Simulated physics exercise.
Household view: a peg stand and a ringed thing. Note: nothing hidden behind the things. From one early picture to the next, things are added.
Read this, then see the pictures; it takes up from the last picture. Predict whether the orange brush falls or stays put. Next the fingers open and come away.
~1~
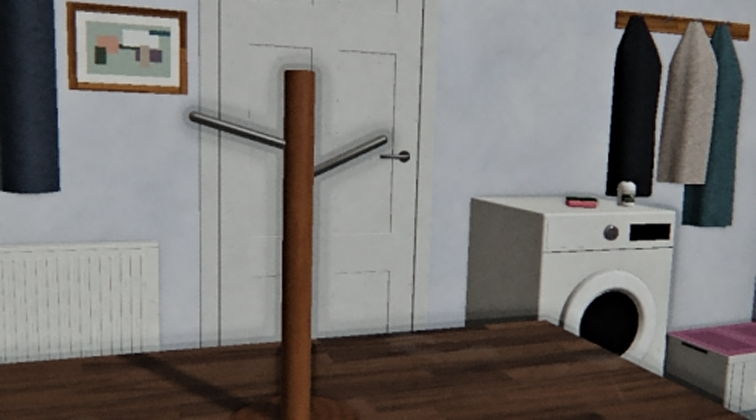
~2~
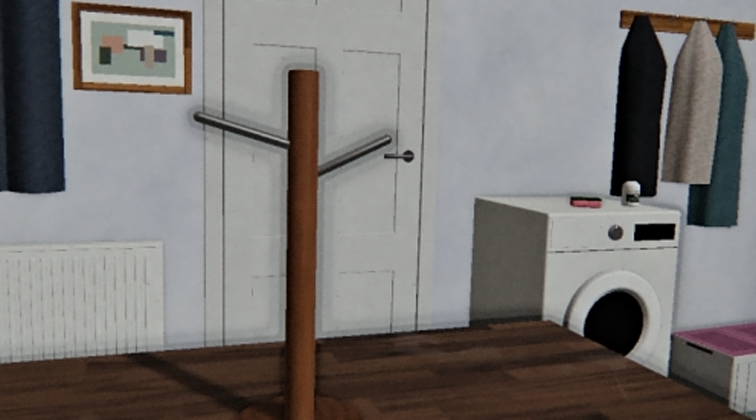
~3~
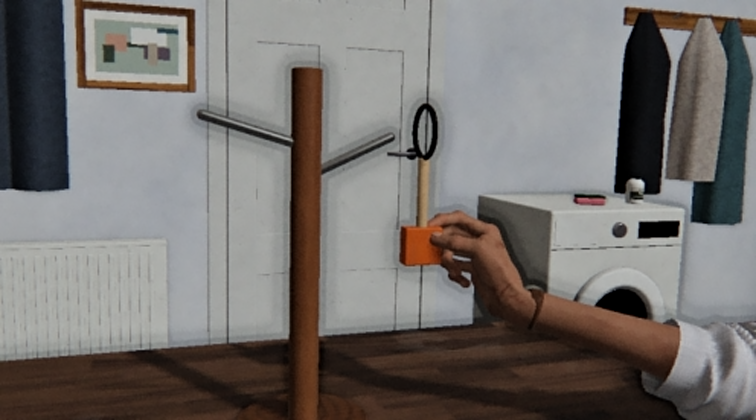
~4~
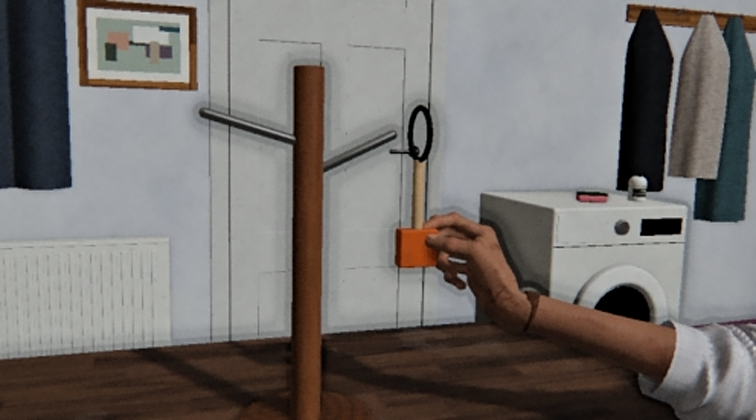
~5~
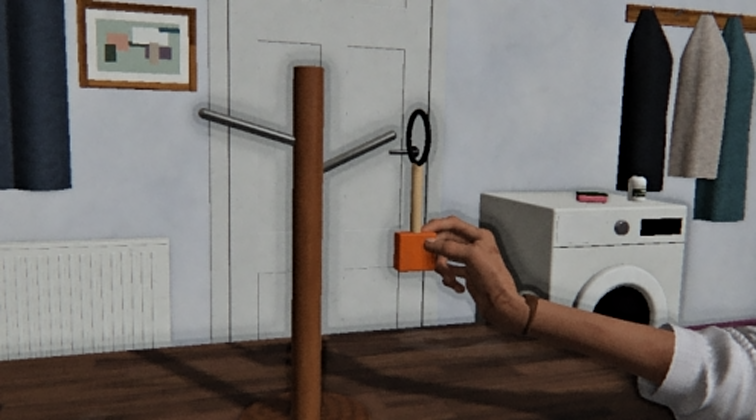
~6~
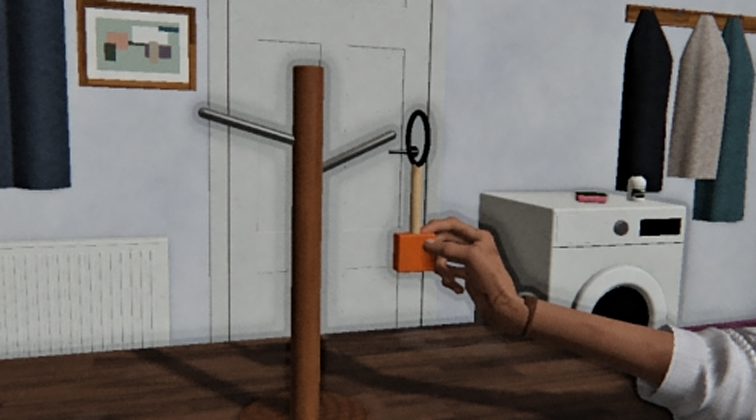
Prediction: The orange brush falls.
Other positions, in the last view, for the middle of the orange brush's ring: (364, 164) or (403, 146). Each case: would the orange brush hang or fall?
Well, the orange brush: First it keeps its place, next it tumbles away.
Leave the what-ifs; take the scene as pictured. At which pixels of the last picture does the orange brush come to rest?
Roughly (411, 340).
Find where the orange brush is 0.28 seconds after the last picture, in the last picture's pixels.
About (412, 329).
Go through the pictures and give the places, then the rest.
Peg stand (292, 259), in the first frame.
Peg stand (296, 258), in the second frame.
Still on the way; orange brush (423, 185); peg stand (299, 256), in the third frame.
Still on the way; orange brush (418, 186); peg stand (301, 254), in the fourth frame.
Still on the way; orange brush (417, 190); peg stand (301, 255), in the fifth frame.
In place, still held; orange brush (416, 191); peg stand (301, 254), in the sixth frame.
Then, 0.14 s on from there, orange brush displaced about its own width near (415, 229).
Then, 0.20 s on from there, orange brush on its way down near (413, 289).
Then, 0.28 s on from there, orange brush at the bottom near (412, 329).
In the end, the orange brush drops to the table, near (412, 340).
